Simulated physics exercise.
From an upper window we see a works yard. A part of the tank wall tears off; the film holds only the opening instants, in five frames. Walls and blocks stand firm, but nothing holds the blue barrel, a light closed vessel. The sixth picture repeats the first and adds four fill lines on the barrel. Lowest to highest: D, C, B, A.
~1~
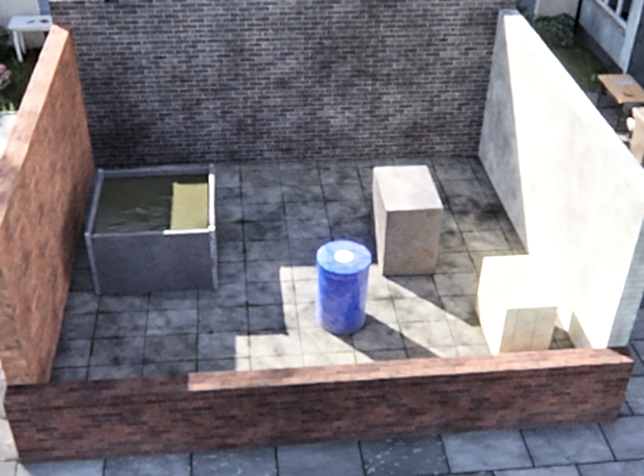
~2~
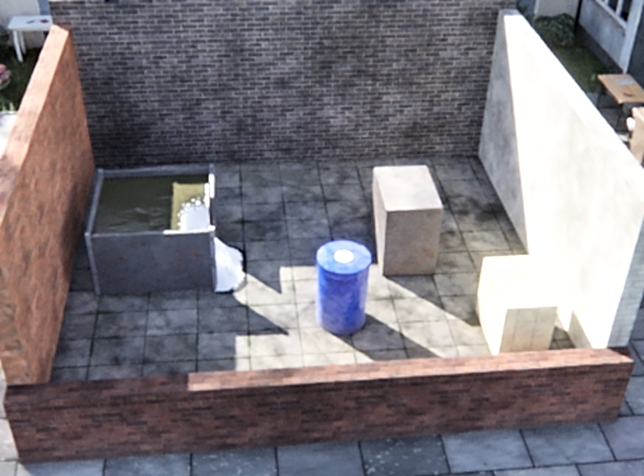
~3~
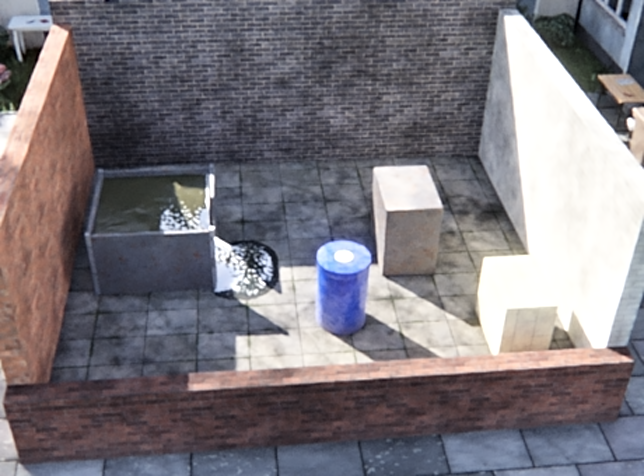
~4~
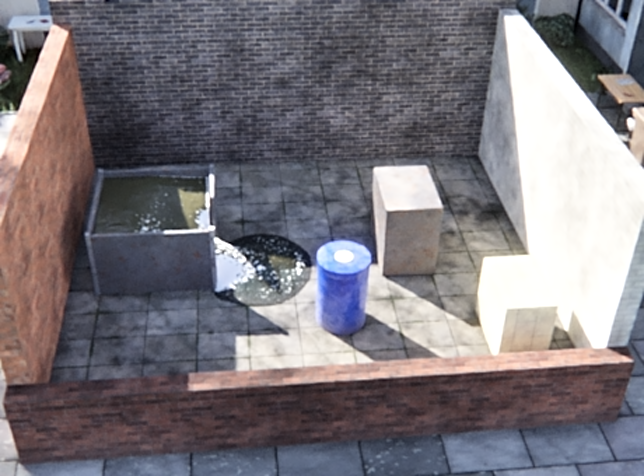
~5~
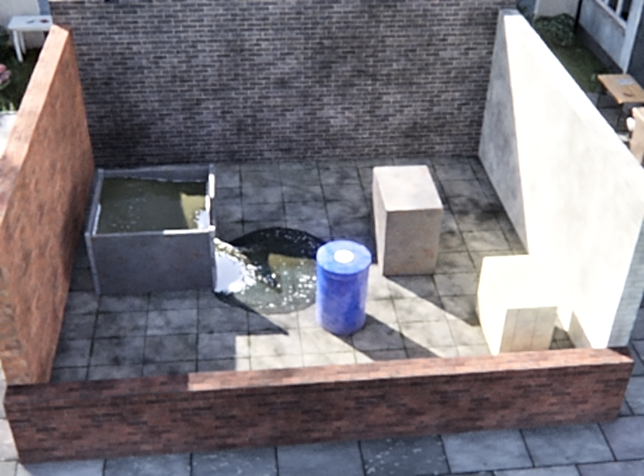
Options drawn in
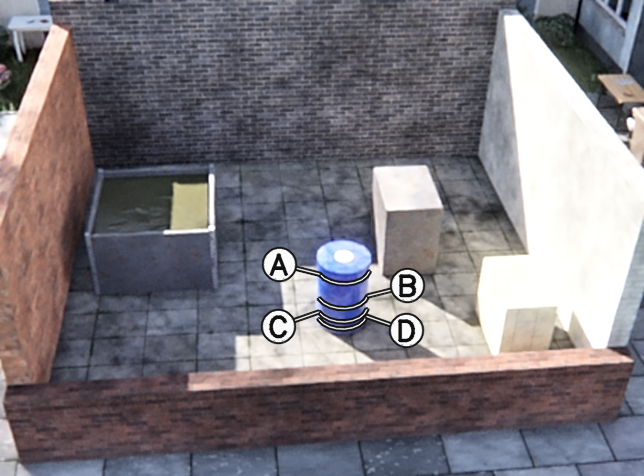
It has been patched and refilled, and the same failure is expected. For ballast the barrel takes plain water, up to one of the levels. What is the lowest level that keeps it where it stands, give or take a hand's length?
Mark B.
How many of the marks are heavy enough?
Two.
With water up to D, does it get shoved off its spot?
Yes.
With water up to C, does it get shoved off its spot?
Yes.
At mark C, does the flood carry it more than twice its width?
No.
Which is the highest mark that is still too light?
The answer is C.
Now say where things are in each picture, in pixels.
Lid of the blue barrel at (343, 257); tank full, its middle at (154, 205).
Water covers 1 % of the ground and is seen nearest the barrel at (240, 280).
Water covers 3 % of the ground and is seen nearest the barrel at (271, 279).
Water covers 5 % of the ground and is seen nearest the barrel at (292, 287).
Lid of the blue barrel at (343, 257); water covers 8 % of the ground and is seen nearest the barrel at (319, 293).
On the marked copy, A at (346, 283); B at (345, 308); C at (345, 321); D at (344, 329); from the bottom up D, C, B, A.
Choosing A, it does not move.
Choosing B, it does not move.
Choosing C, it is pushed about its own width away.
Choosing D, it is pushed about twice its own width away.
